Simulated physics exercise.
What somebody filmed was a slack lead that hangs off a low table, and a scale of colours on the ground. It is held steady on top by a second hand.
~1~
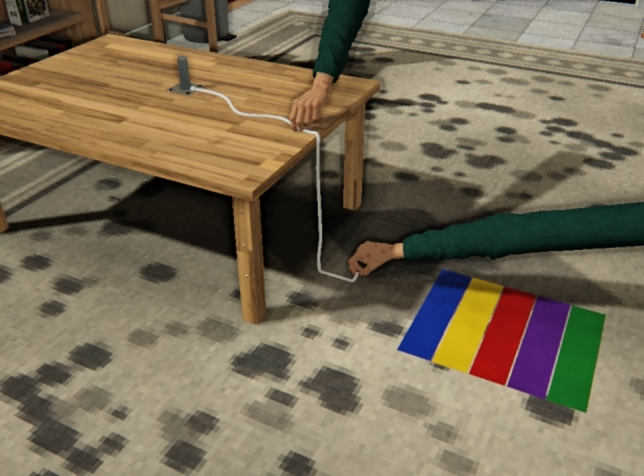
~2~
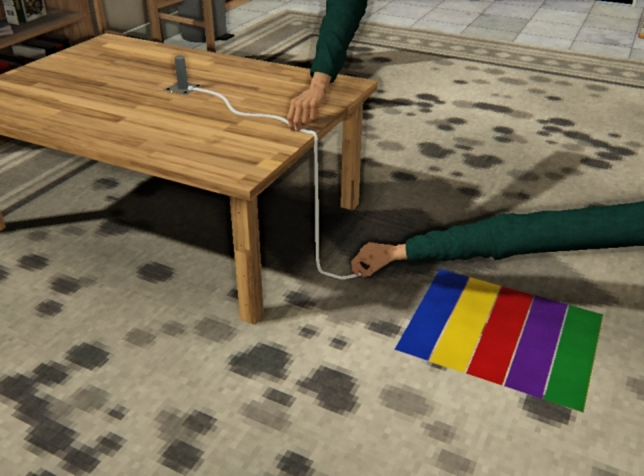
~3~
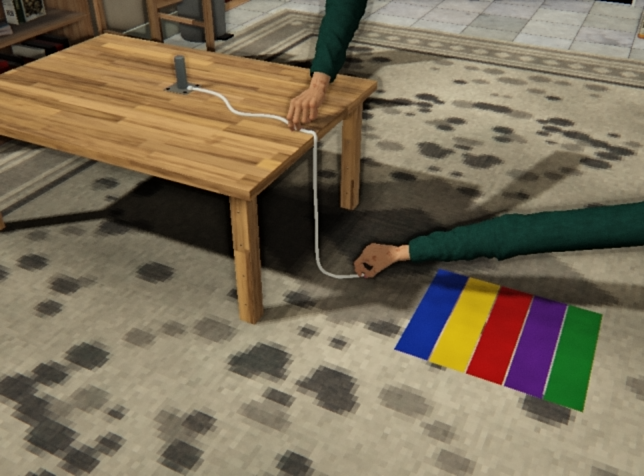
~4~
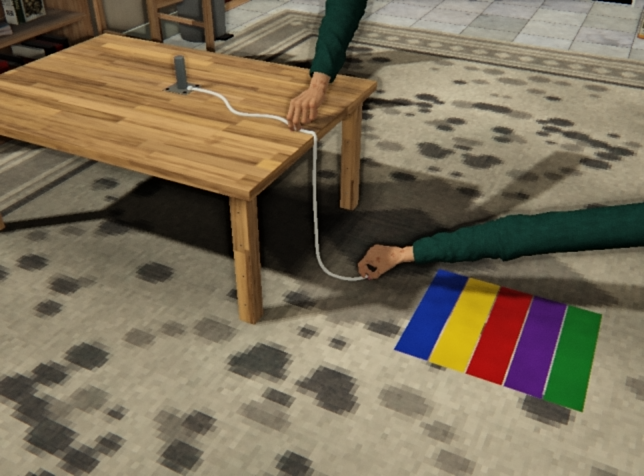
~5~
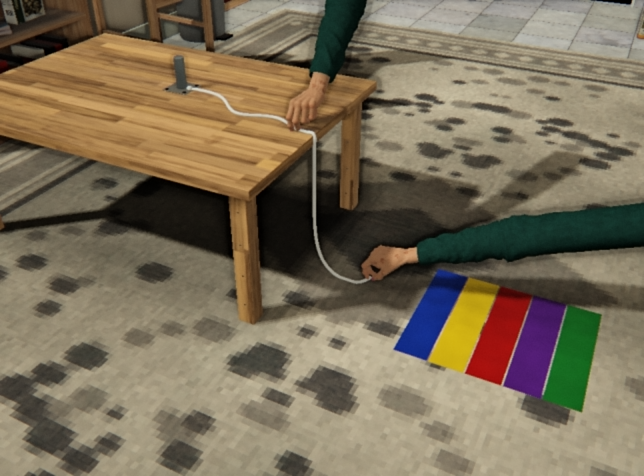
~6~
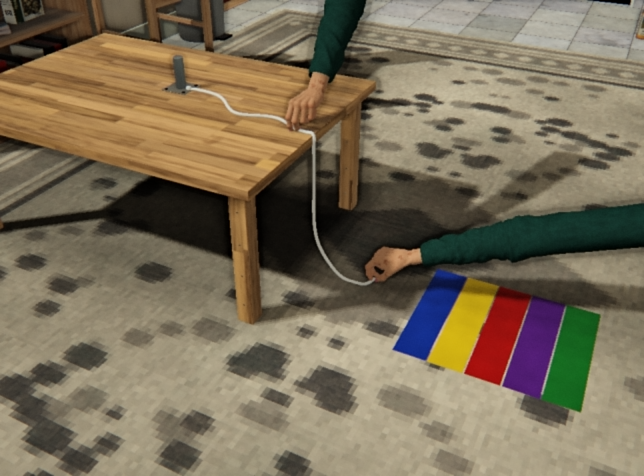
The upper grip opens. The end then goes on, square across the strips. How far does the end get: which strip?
As far as the yellow strip.
Soon after, end near (400, 286); short of the strips.
After that, end near (440, 298); over blue.
At the stop, end near (465, 306); over yellow. Over yellow.
